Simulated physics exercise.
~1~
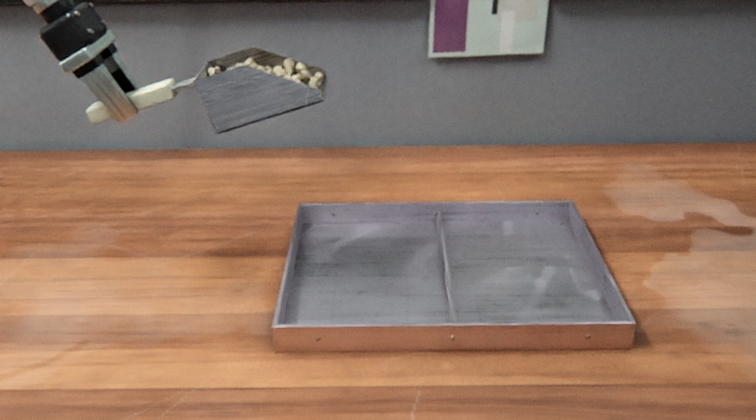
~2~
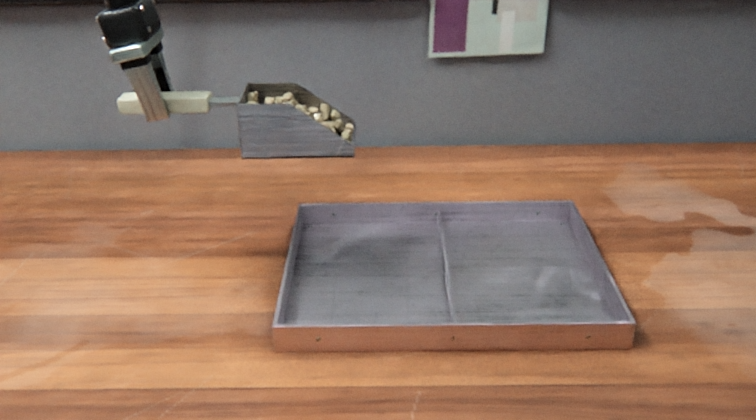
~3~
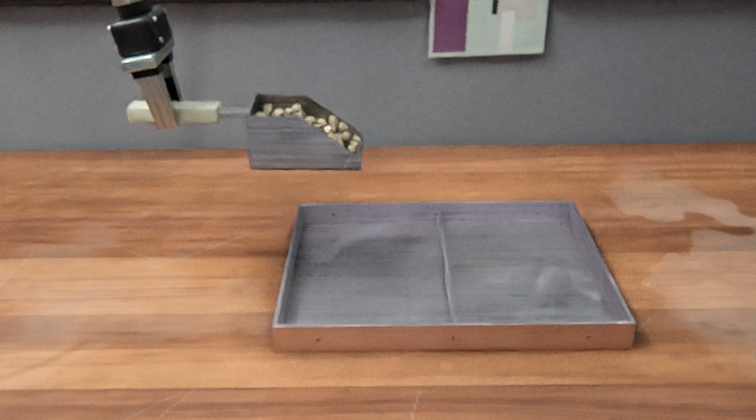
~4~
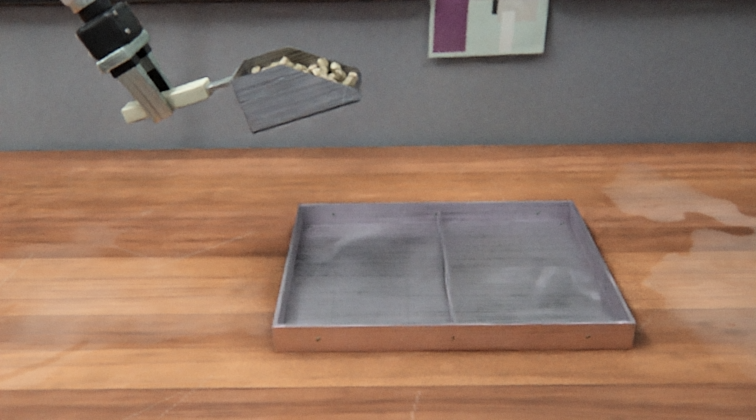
A robotic arm grips the pale handle of a grey scoop heaped with small pebbles, holding it tilted back above a wooden table. Below, to the right, a shallow grey tray split by a cross wall sits empty. The arm levels the scoop while moving it down and slightly right, and the pebbles settle toward its open front. It lowers the scoop a little further, still short of the tray. Then the arm raises the scoop and tips it backward again. It ends held aloft with its load aboard, the tray unmoved and empty.
